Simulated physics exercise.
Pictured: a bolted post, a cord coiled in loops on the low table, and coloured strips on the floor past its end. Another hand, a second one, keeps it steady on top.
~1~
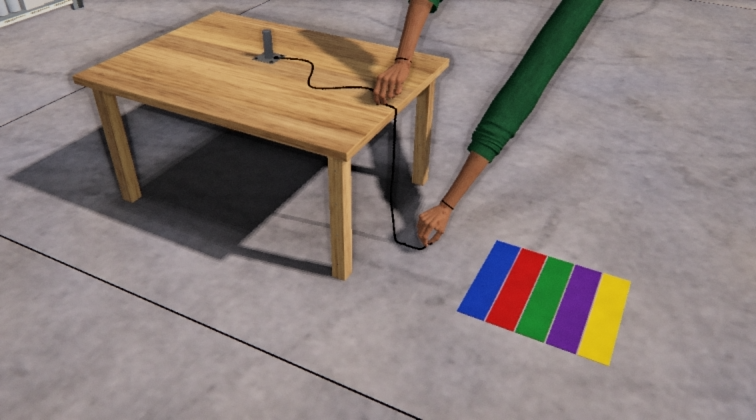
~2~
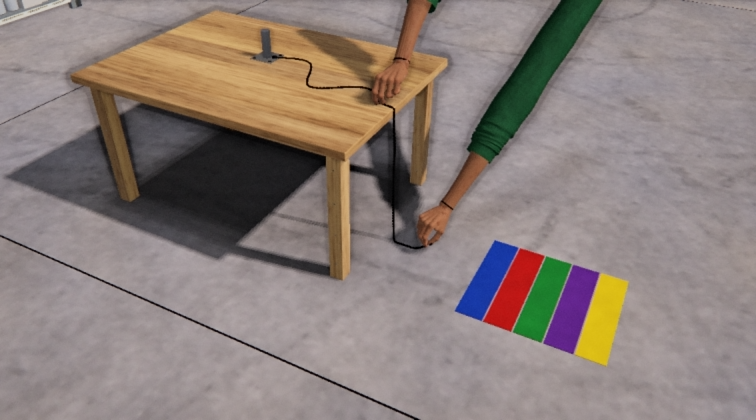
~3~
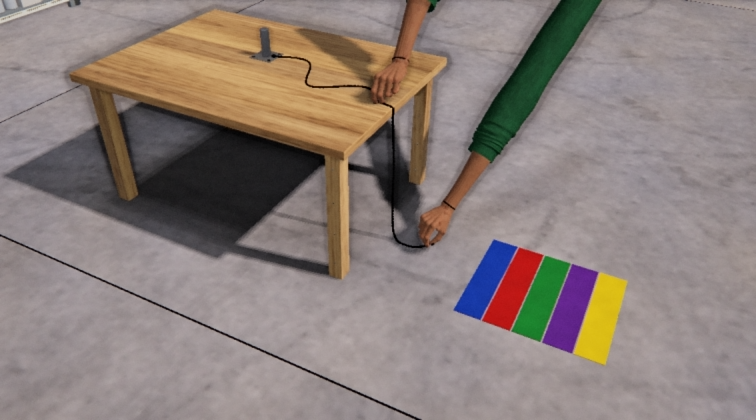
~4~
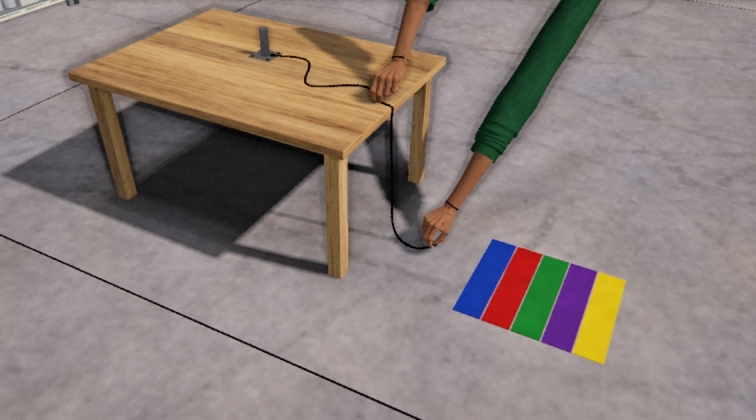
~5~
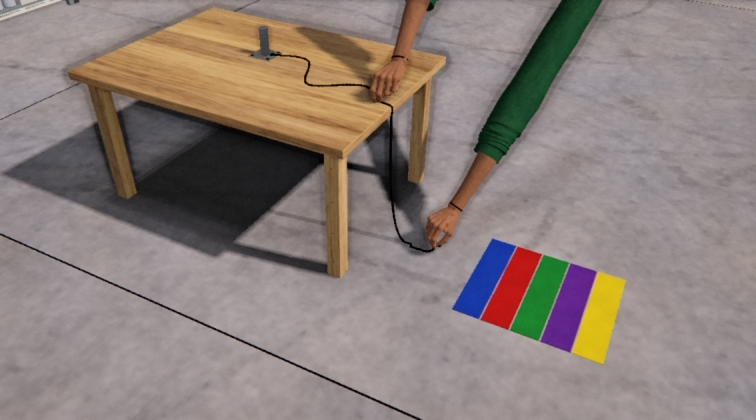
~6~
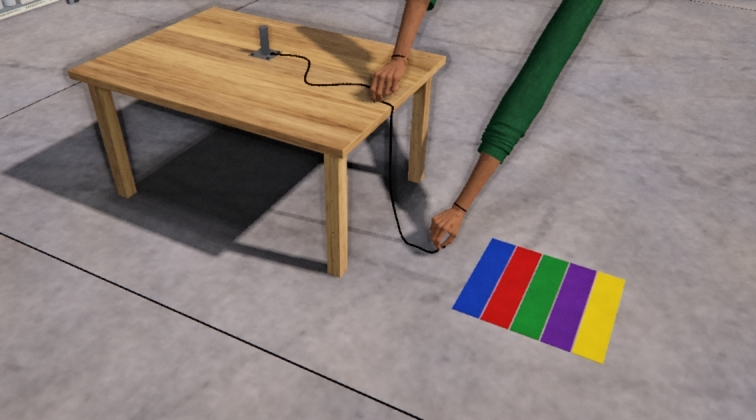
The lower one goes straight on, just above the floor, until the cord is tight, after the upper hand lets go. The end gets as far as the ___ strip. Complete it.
The end gets as far as the purple strip.
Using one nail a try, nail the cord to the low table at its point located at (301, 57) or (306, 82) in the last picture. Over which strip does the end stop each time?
Try 1: Purple; try 2: Green.
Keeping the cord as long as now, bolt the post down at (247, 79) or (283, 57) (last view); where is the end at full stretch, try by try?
(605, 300) and (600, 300).
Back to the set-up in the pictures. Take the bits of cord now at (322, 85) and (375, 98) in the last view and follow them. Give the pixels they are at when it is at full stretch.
In that view they reach (356, 86) and (412, 120).
Soon after, end near (528, 276); over red.
Then, end near (558, 286); over green.
At full stretch, end near (576, 292); over purple. It halts on the purple strip.
